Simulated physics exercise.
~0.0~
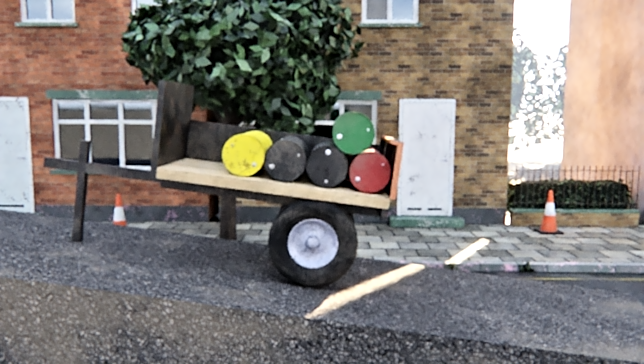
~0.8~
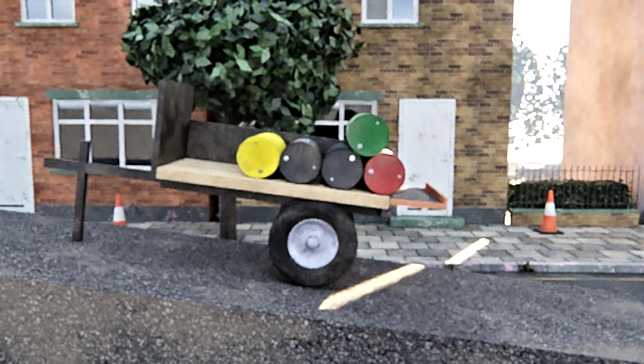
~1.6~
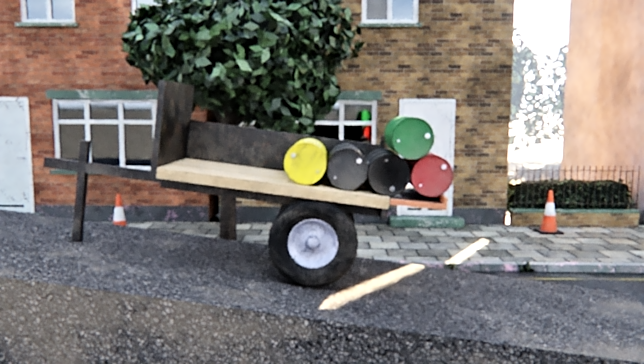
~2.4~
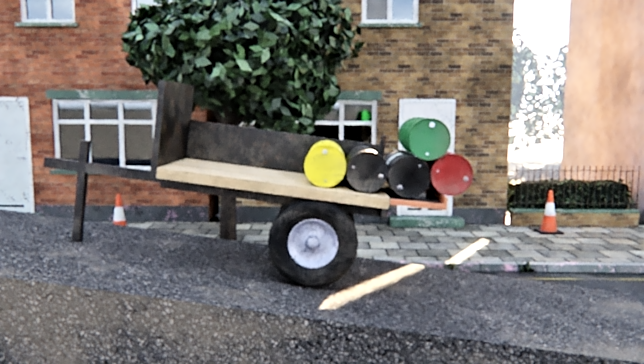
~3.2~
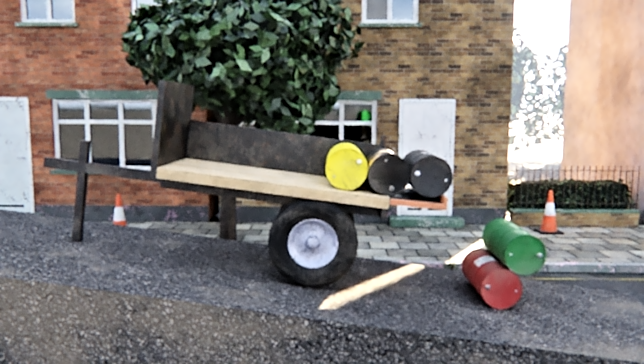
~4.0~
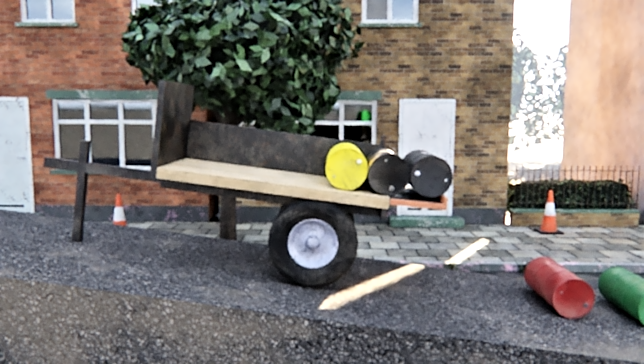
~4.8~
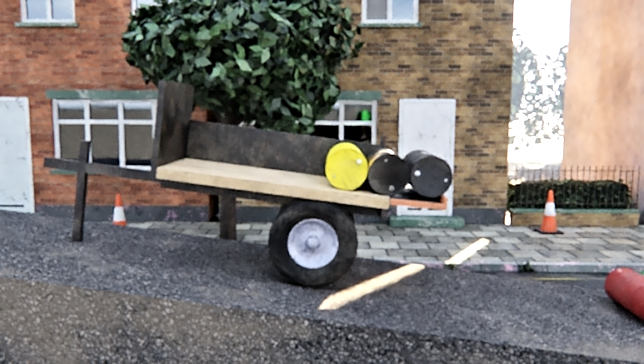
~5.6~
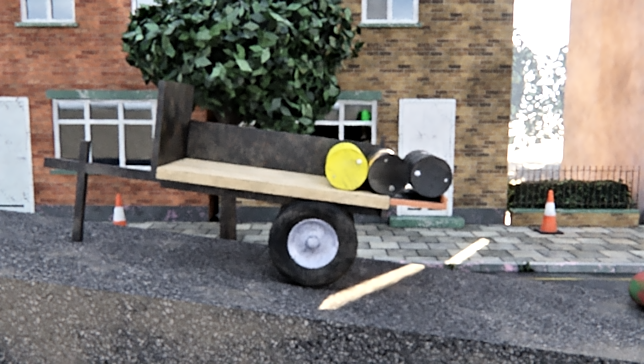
Red and green drums rolling right off a sloping trailer's lowered tailgate and away down the road, three others staying aboard.
